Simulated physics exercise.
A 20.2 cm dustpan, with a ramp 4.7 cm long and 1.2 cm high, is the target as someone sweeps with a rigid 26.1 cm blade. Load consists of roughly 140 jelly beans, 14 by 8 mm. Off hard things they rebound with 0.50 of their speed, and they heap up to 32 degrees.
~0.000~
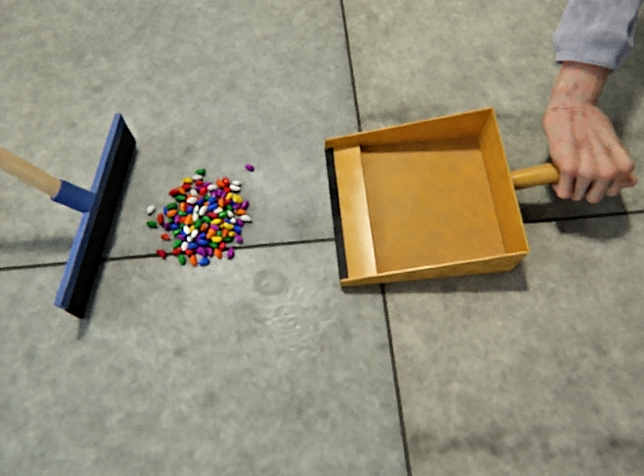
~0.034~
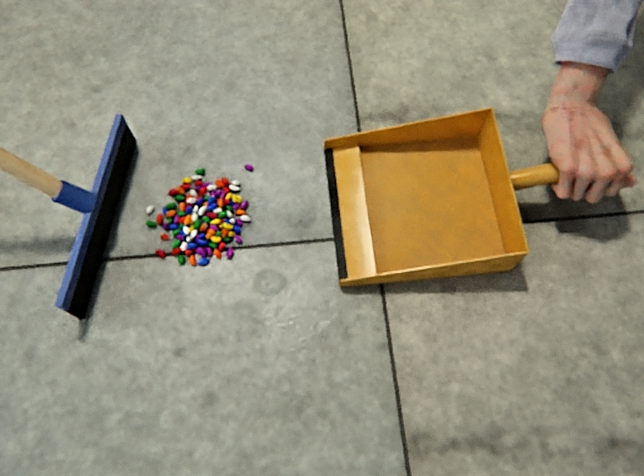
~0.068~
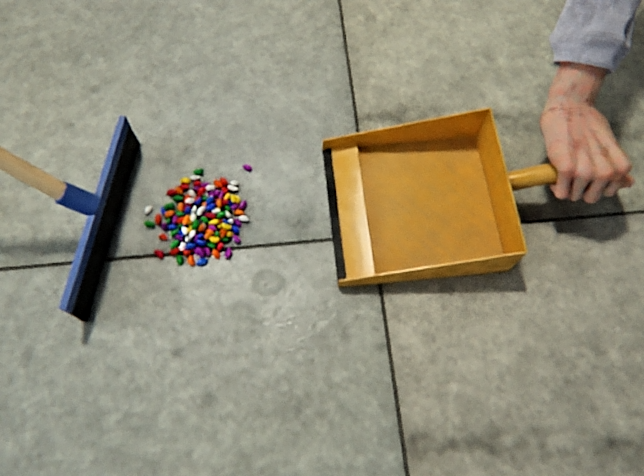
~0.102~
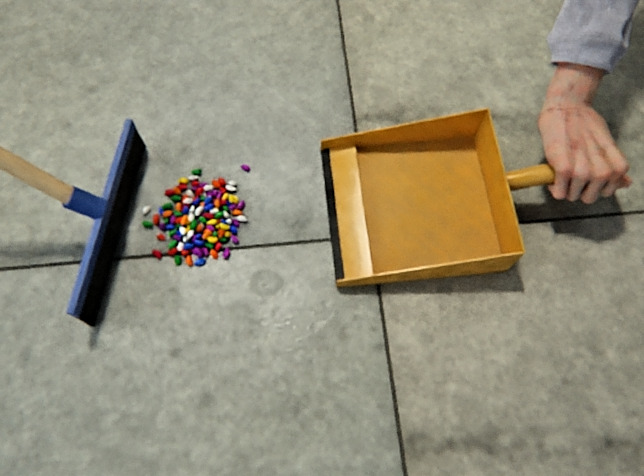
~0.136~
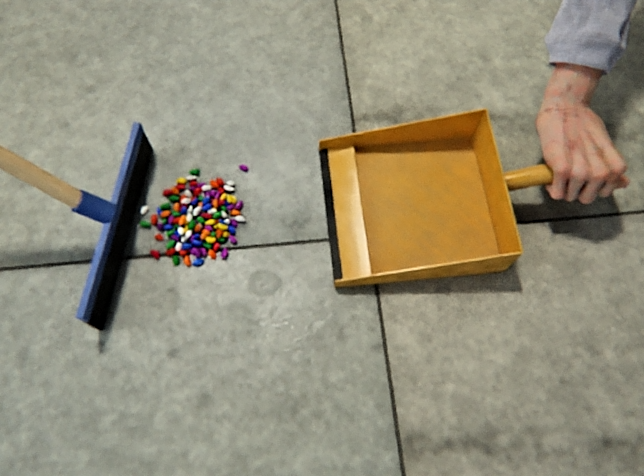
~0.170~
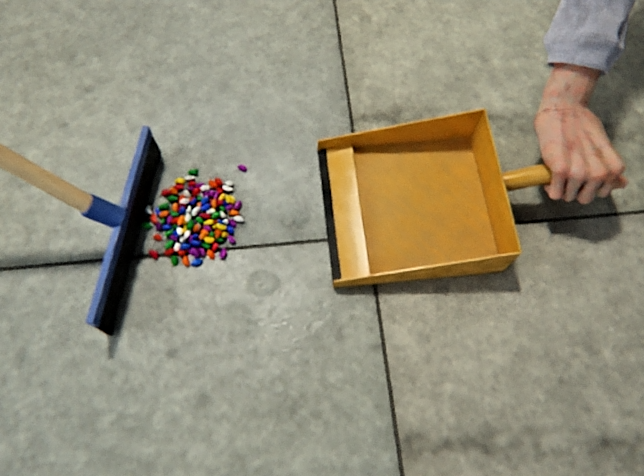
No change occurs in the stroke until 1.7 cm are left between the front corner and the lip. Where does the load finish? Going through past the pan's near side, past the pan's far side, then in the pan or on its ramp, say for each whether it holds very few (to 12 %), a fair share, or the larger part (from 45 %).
Near side holds a fair share. Far side holds very few. Pan holds a fair share.
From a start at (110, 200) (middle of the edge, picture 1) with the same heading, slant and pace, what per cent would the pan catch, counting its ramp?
Around 20 %.
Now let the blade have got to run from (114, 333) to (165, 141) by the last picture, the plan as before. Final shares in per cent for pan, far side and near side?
Pan 25; far 5; near 25.
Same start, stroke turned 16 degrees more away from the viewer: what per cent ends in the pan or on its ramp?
It would be near 20 per cent.
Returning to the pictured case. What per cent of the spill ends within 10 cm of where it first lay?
Around 5 percent.
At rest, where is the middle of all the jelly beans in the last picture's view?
Near (324, 258).
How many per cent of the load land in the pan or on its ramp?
About 25 per cent.
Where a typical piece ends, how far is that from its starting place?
Around 18 centimetres.
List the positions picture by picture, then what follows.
Blade from (62, 305) to (120, 121), moved 0.0 cm, 0 of the pieces shifted so far; middle of the pieces at (207, 216); pan at (428, 206), in the first frame.
Blade from (64, 306) to (121, 121), moved 0.3 cm, 0 of the pieces shifted so far; middle of the pieces at (207, 216), in the second frame.
Blade from (67, 308) to (125, 123), moved 1.0 cm, 0 of the pieces shifted so far; middle of the pieces at (205, 216), in the third frame.
Blade from (75, 312) to (131, 126), moved 2.3 cm, 0 of the pieces shifted so far; middle of the pieces at (203, 217), in the fourth frame.
Blade from (84, 317) to (139, 130), moved 3.8 cm, 0 of the pieces shifted so far; middle of the pieces at (201, 217), in the fifth frame.
Blade from (94, 322) to (148, 133), moved 5.2 cm, 1 of the pieces shifted so far; middle of the pieces at (200, 217); pan at (420, 207). Its pace works out near 0.44 m/s, heading 27 degrees towards the viewer's side, in the sixth frame.
Then, at 0.43 s, middle of the blade 15 cm from the lip; 0 % over the lip, far side 0 %, near side 0 %.
After 0.60 s, middle of the blade 8 cm from the lip; 0 % over the lip, far side 0 %, near side 15 %.
Then, at 0.89 s, middle of the blade 5 cm from the lip; 25 % over the lip, far side 0 %, near side 25 %.
By 2.4 s all is still; near side 25 %, far side 0 %, pan 25 %, in front of the lip or behind the blade 50 %.
